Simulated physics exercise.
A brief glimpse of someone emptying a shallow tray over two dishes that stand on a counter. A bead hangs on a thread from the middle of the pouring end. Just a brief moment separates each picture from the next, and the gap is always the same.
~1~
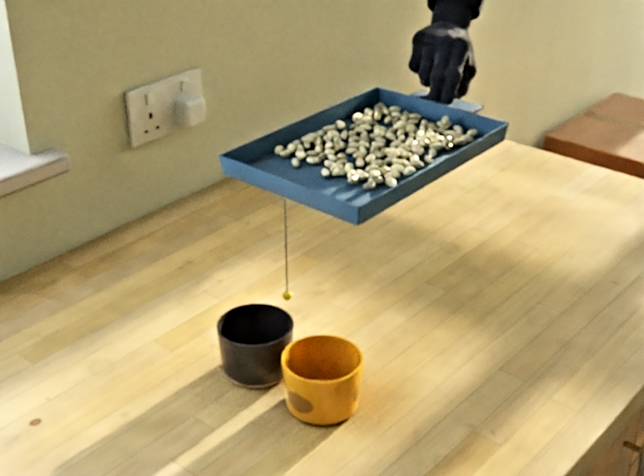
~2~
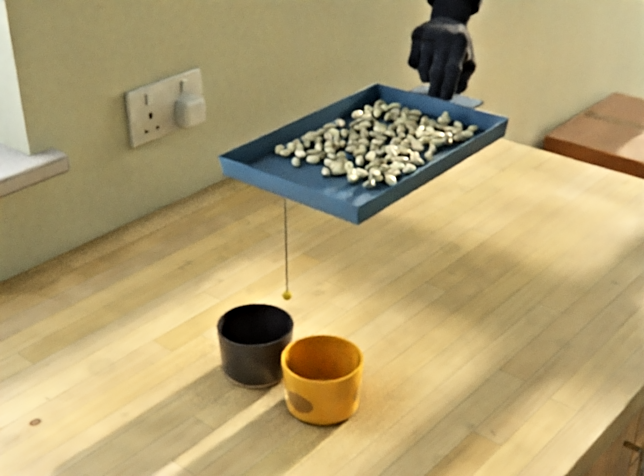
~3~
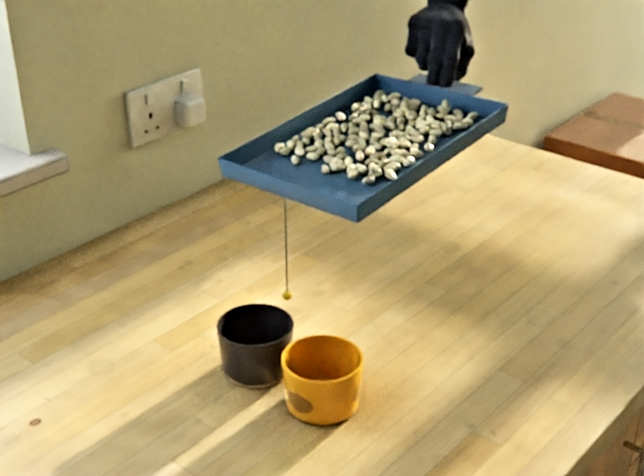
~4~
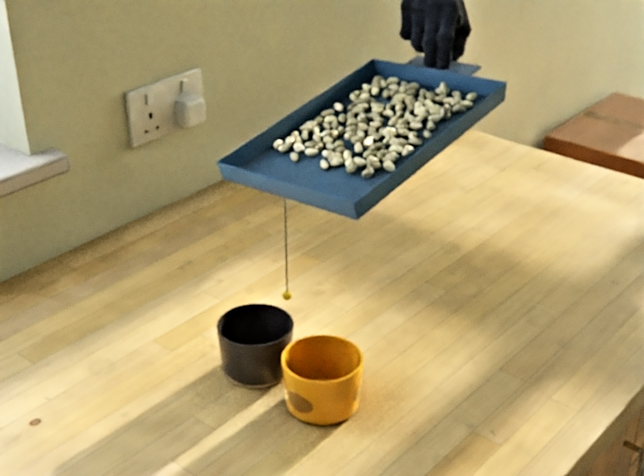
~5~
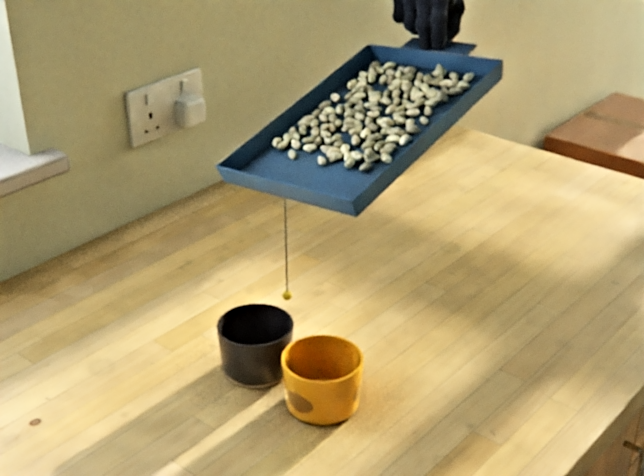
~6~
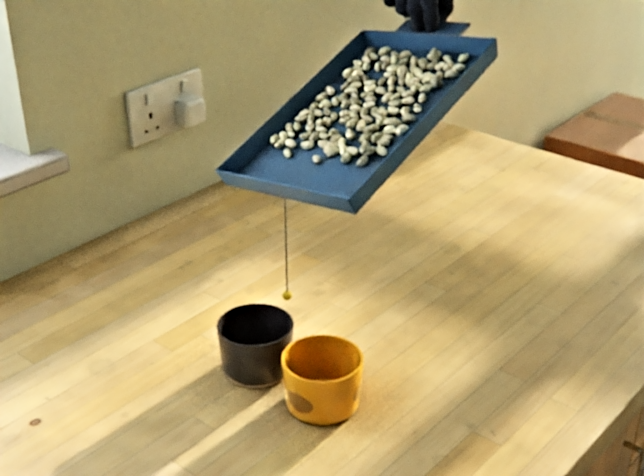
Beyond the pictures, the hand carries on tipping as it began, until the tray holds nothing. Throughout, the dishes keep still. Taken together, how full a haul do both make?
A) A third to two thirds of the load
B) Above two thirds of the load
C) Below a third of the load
Answer: C.
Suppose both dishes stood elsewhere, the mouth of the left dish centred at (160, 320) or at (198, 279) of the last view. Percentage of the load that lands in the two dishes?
About 10 and 60 per cent respectively.
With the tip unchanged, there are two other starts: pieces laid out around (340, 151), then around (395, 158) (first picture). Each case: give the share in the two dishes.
First 20 %, then 10 %.
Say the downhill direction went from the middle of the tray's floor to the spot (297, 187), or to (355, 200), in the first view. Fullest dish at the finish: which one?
Respectively, the one at left and the one at right.
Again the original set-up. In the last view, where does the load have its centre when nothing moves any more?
Near (197, 337).
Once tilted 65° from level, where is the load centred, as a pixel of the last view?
I'd put the middle close to (262, 158).
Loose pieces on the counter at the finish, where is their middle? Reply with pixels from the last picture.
Check roughly (195, 333) and you'll find the middle.
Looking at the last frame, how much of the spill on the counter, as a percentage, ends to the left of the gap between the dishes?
Close to 100 %.
Soon after the last picture, tray tipped steeply; nearly all on the tray; a stray few in the air.
A little later, tray tipped past a quarter turn; about a third on the tray; a small part in the left dish; about half outside both; about a quarter in the air.
Later still, tray tipped past a quarter turn; a small part in the left dish; most outside both.
At rest, tray tipped past a quarter turn; none in the right dish; a small part in the left dish; most outside both.
